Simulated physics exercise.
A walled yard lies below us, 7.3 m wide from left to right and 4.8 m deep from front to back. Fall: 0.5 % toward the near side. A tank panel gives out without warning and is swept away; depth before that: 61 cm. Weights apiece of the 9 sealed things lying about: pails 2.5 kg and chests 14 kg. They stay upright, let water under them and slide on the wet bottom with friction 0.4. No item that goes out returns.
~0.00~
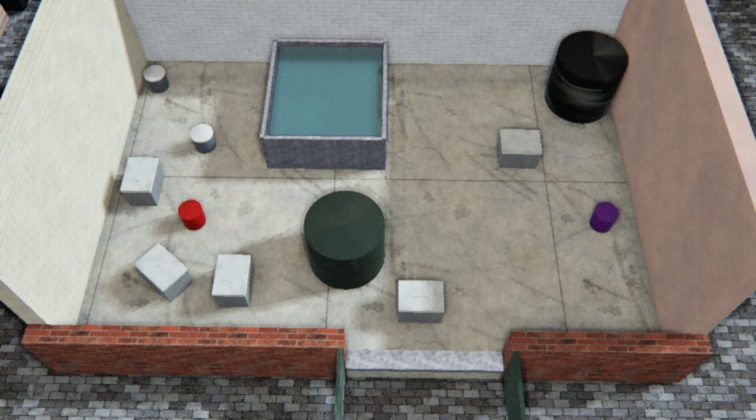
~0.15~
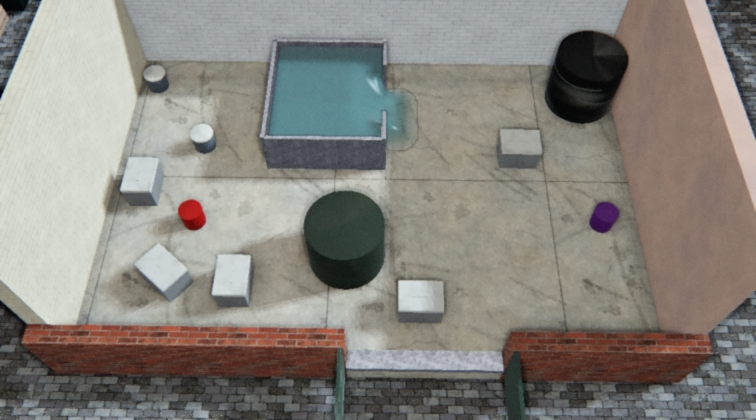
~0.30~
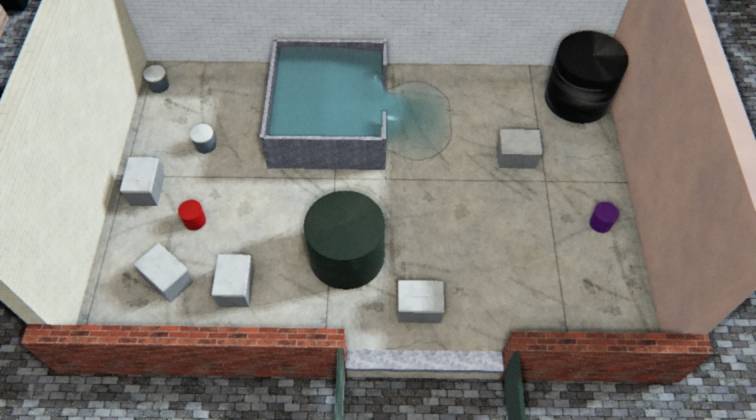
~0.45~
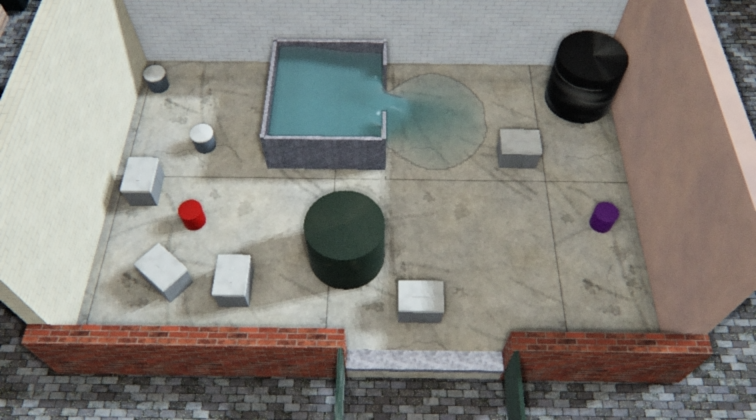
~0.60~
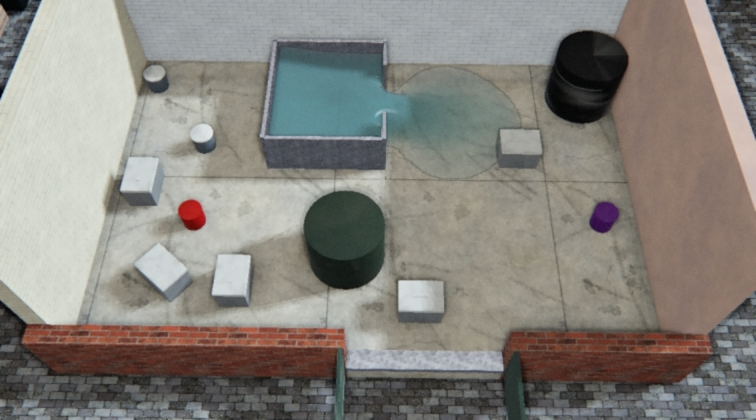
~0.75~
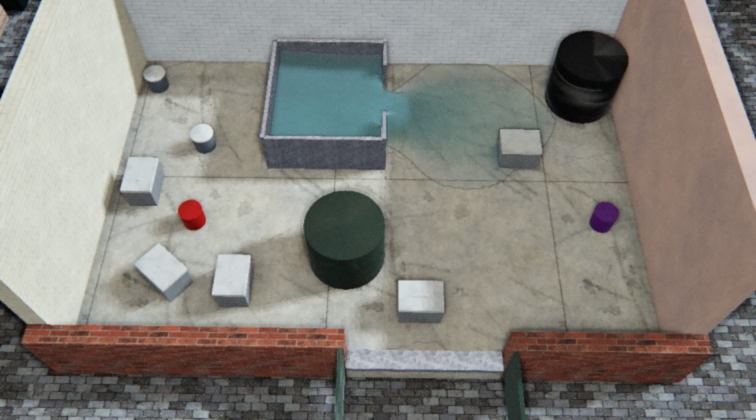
A walled yard with a paved concrete floor is seen from high above, a water-filled stone tank standing against the back wall. A dark green cylinder sits near the centre, a black barrel at back right, a red pail and several pale chests at left, and a purple pail at right. The tank's right side opens and water spreads rightward around a grey chest, while every object stays still.
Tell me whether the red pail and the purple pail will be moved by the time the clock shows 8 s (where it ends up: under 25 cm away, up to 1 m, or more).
My prediction: Chances are the red pail won't really stir. Chances are the purple pail gets dragged off a good way.
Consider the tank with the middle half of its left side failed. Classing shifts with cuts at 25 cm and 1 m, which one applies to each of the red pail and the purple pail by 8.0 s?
In that case the red pail slides a little, the purple pail stays put.
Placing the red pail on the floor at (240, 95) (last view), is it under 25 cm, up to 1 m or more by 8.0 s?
What happens is that it keeps still.
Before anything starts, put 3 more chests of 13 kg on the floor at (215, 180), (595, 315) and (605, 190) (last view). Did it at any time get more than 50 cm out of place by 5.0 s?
Taking them in order: Not far enough, far enough and far enough.
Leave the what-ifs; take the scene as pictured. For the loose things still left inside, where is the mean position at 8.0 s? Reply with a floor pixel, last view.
Roughly at (221, 222).
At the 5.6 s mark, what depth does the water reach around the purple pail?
Roughly 7 cm deep.
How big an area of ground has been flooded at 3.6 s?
Wet: Near 17 m2.
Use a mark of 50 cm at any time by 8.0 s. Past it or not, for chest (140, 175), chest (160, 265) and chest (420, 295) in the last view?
Within, within, beyond.
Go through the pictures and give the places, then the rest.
The first frame shows the red pail at (190, 209), on the bottom; the purple pail at (607, 212) rests on the ground; water covers 2.8 m2; 0 of 9 have shifted.
The second frame shows the red pail at (190, 209) rests on the ground; the purple pail at (607, 212) rests on the ground; water covers 3.4 m2; 0 of 9 have shifted.
The third frame shows the red pail at (190, 209), on the bottom; the purple pail at (607, 212), on the bottom; water covers 4.1 m2; 0 of 9 have shifted.
The fourth frame shows the red pail at (190, 209) rests on the ground; the purple pail at (607, 212), on the bottom; water covers 5.0 m2; 0 of 9 have shifted.
The fifth frame shows the red pail at (190, 209), on the bottom; the purple pail at (607, 212), on the bottom; 6.0 m2 under water; 0 of 9 have shifted.
The sixth frame shows the red pail at (190, 209), on the bottom; the purple pail at (607, 212), on the bottom; 7.2 m2 under water; 0 of 9 have shifted.
After 1.6 s the red pail is near (190, 209), 0.0 m from its start, aground; the purple pail is near (607, 212), 0.0 m from its start, aground; 0 of 9 are out; 0 afloat.
After 3.6 s the red pail is near (190, 209), 0.0 m from its start, aground; the purple pail is near (618, 325), 1.7 m from its start, afloat; 0 of 9 are out; 2 afloat.
After 5.6 s the red pail is near (190, 209), 0.0 m from its start, aground; the purple pail is near (443, 308), 2.7 m from its start, afloat; 0 of 9 are out; 2 afloat.
After 8.0 s the red pail is near (190, 209), 0.0 m from its start, aground; the purple pail is near (277, 293), 4.4 m from its start, afloat; 0 of 9 are out; 1 afloat.
